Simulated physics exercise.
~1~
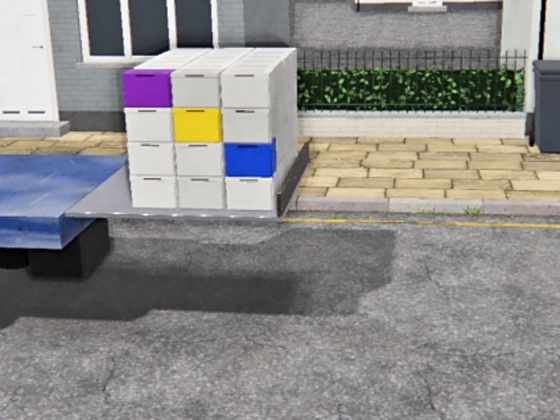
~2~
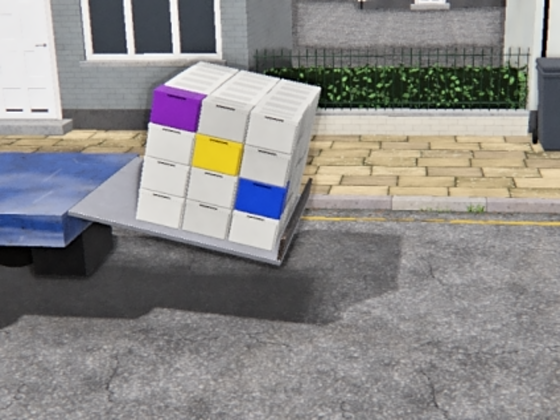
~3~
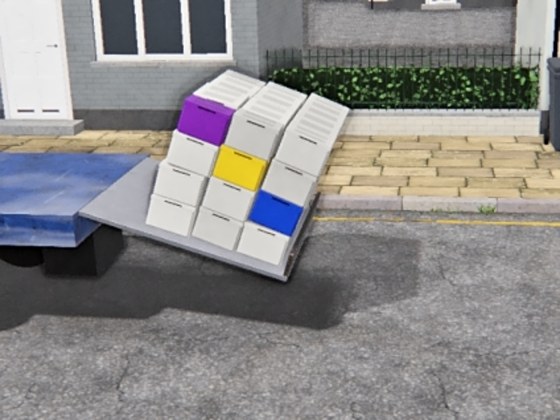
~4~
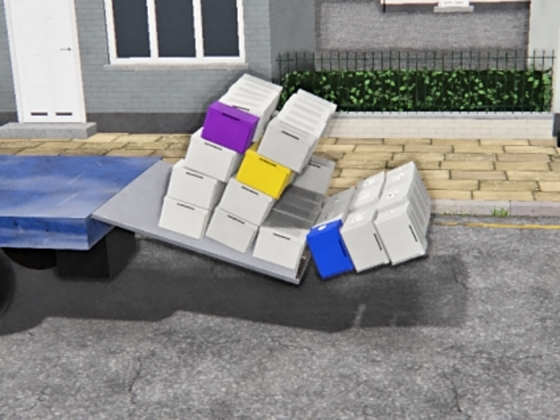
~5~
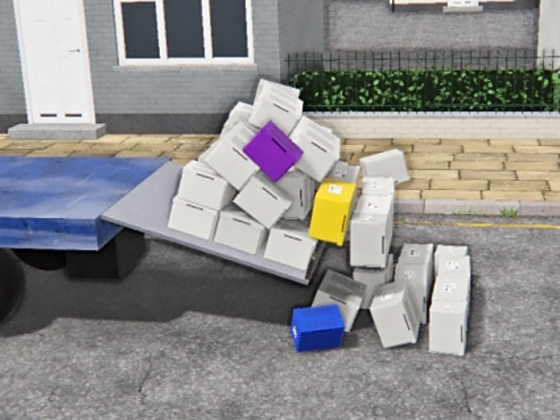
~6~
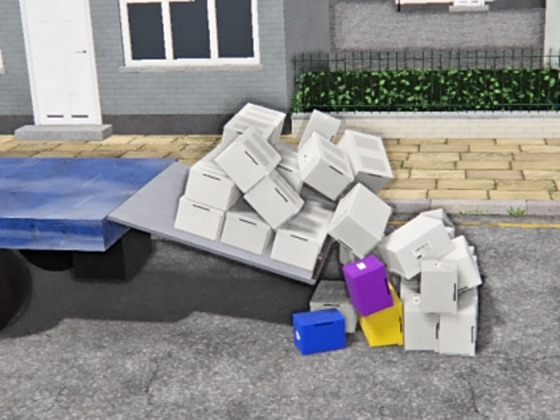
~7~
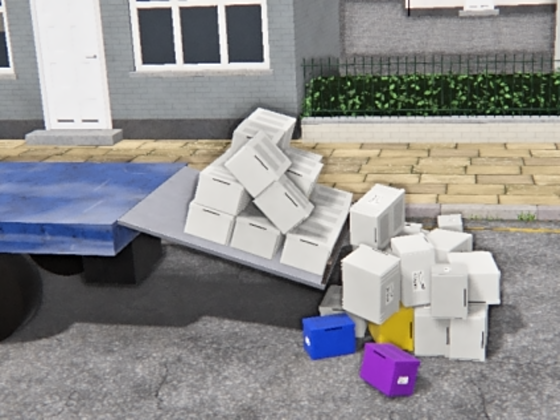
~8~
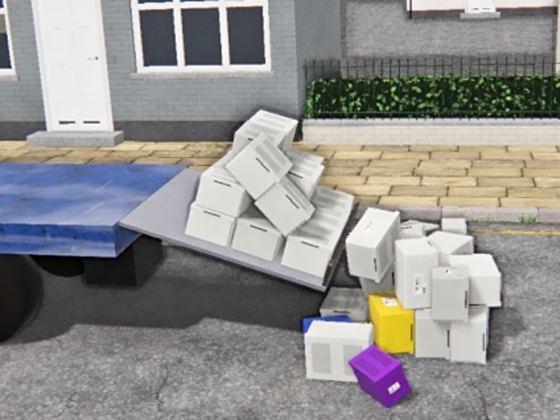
On a street beside a grey brick house and a low hedge, pale lidded boxes, with one purple, one yellow and one blue, sit neatly stacked on a flap behind a blue flatbed. The flap dips to the right, and the stack leans with it. The right-hand column slides off first, taking the blue box over the edge to the road. The yellow box topples after it, then the purple one tumbles down in front. At the end, the three coloured boxes lie on the road among a heap of pale ones, while others remain piled on the sloping flap.
